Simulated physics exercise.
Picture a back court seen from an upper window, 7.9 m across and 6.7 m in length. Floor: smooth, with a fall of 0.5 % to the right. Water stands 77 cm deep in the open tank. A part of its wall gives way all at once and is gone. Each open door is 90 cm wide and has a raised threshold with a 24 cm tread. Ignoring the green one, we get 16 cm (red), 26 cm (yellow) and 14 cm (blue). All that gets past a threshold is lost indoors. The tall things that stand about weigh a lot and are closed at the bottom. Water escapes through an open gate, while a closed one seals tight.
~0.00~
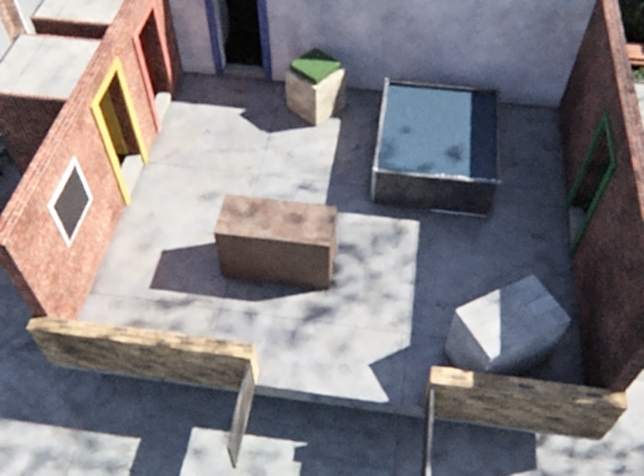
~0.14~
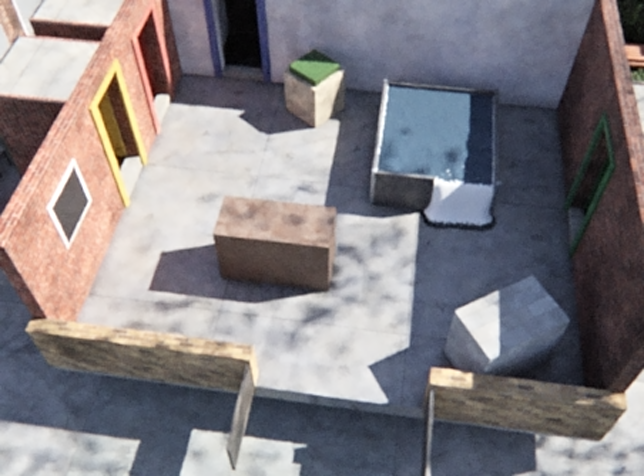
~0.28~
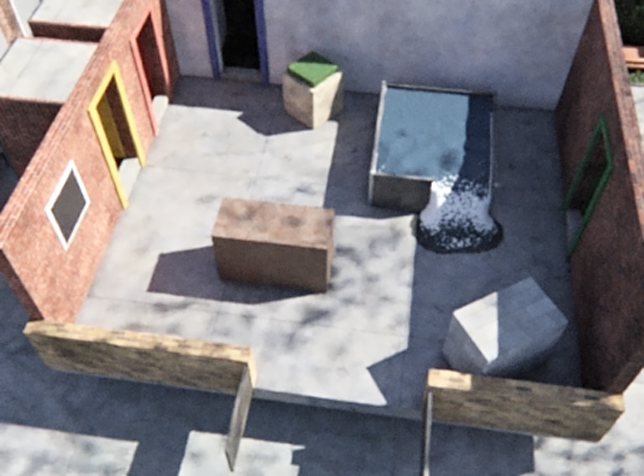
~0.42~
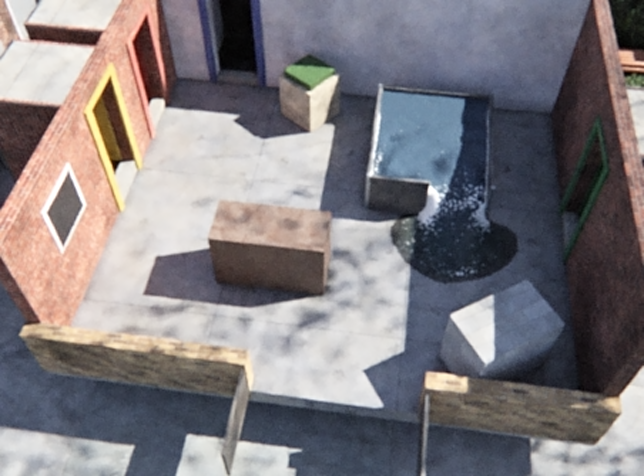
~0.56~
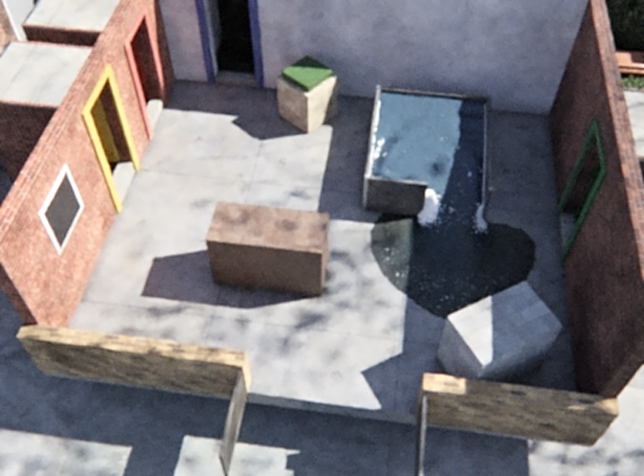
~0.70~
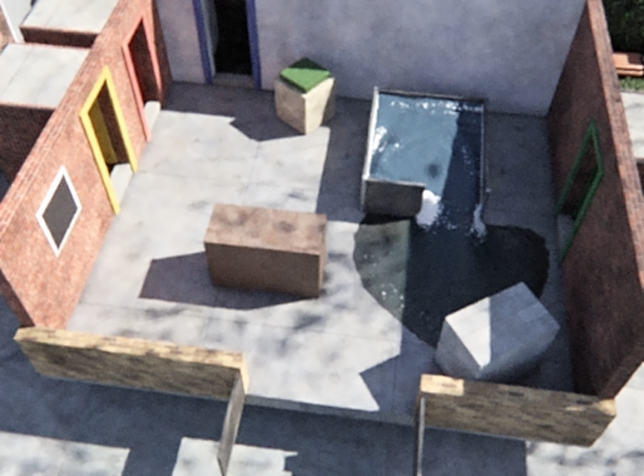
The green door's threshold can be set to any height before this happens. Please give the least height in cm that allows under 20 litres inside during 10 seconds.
It would have to be roughly 6 cm high.
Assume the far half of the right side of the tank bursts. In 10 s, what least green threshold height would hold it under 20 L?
You'd want it roughly 9.0 centimetres tall.
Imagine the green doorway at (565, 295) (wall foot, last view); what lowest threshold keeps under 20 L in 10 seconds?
Close to 19 cm at the least.
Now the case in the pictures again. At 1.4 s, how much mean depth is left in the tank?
The mean depth is roughly 56 cm.
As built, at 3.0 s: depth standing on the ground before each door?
Depth (cm): Green 4 / red 0 / yellow 0 / blue 0.
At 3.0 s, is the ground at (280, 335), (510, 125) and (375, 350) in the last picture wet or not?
In the order asked: Soaked, untouched, soaked.
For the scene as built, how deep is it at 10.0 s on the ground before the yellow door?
It comes to about 2.5 centimetres deep.
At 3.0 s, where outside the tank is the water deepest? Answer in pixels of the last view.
Around (492, 411).
After 1.4 s water covers 20 % of the floor, deepest (42 cm) near (458, 228); 4 cm at the green door, 0 litres in over its 16 cm threshold.
After 3.0 s water covers 30 % of the floor, deepest (42 cm) near (492, 411); 4 cm at the green door, 0 litres in over its 16 cm threshold.
After 10.0 s water covers 70 % of the floor, deepest (12 cm) near (543, 160); 8 cm at the green door, 0 litres in over its 16 cm threshold.
At the green door as built, the water arrived by 1.0 s and peaked near 10 cm at 7.0 s.
Run again over the same 10 s with other heights there, 32 litres in over 5 cm, 13 litres over 7 cm. The limit of 20 litres is kept from about 6 cm up.
